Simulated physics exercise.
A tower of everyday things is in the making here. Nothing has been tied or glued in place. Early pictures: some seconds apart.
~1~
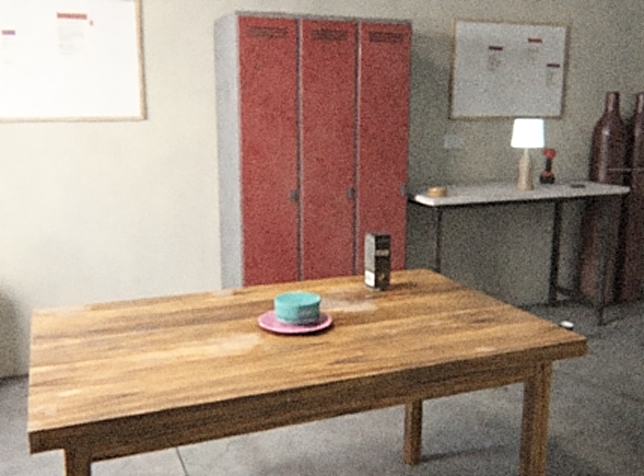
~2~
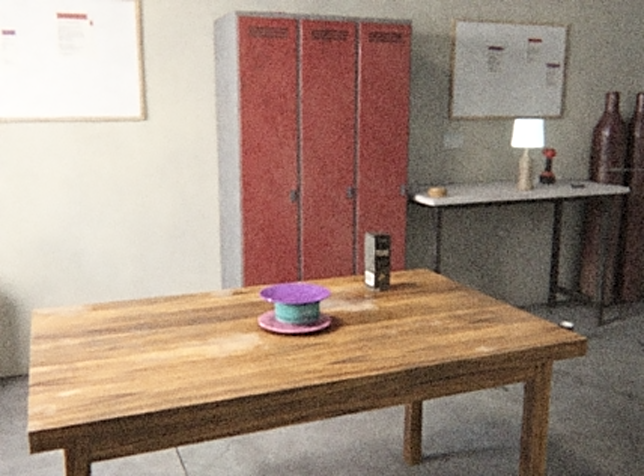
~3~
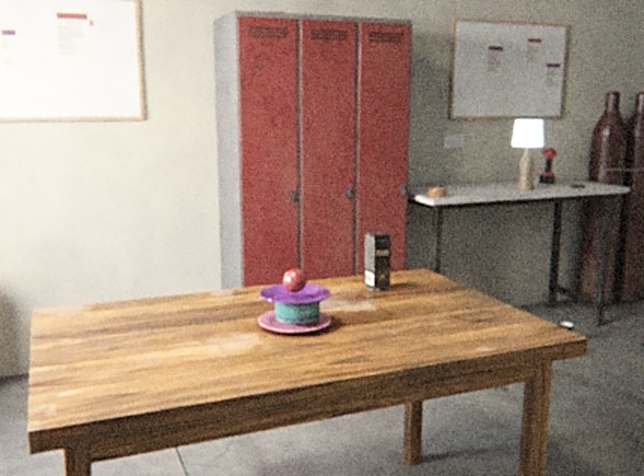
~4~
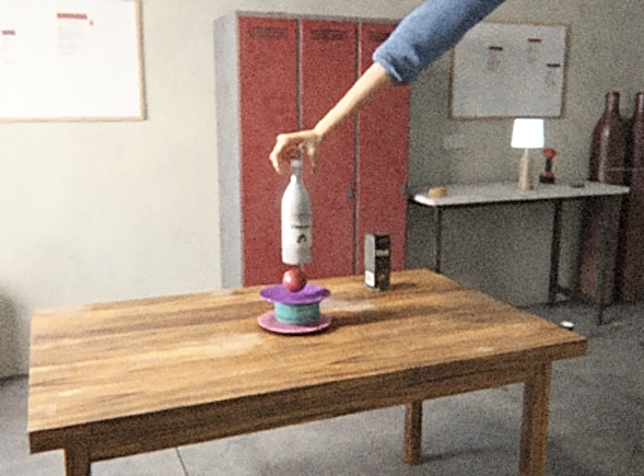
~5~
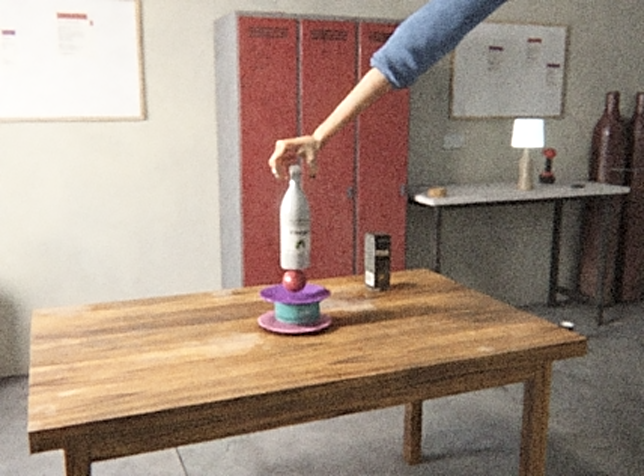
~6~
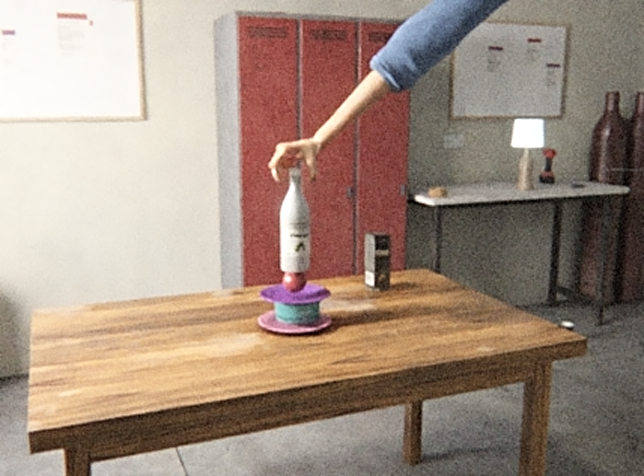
A small tower grew on a wooden table as a purple plate and then a red ball appeared on a turquoise tub, before a hand lowered a white bottle onto the ball and kept holding it.
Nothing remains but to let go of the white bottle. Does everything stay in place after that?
Looks like it isn't steady enough.
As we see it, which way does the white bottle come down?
It shifts to the viewer's right.
Then, 0.60 s after the last picture, white bottle tipped 25° from how it was near (314, 223).
Then, 0.80 s after the last picture, white bottle now fallen.
Then, 0.90 s after the last picture, things are still on the move.
Then, 1.00 s after the last picture, as before.
At rest, fallen, white bottle; the other 5 in place. Seen from the same camera at the end, white bottle near (384, 300). The pile loses its balance.
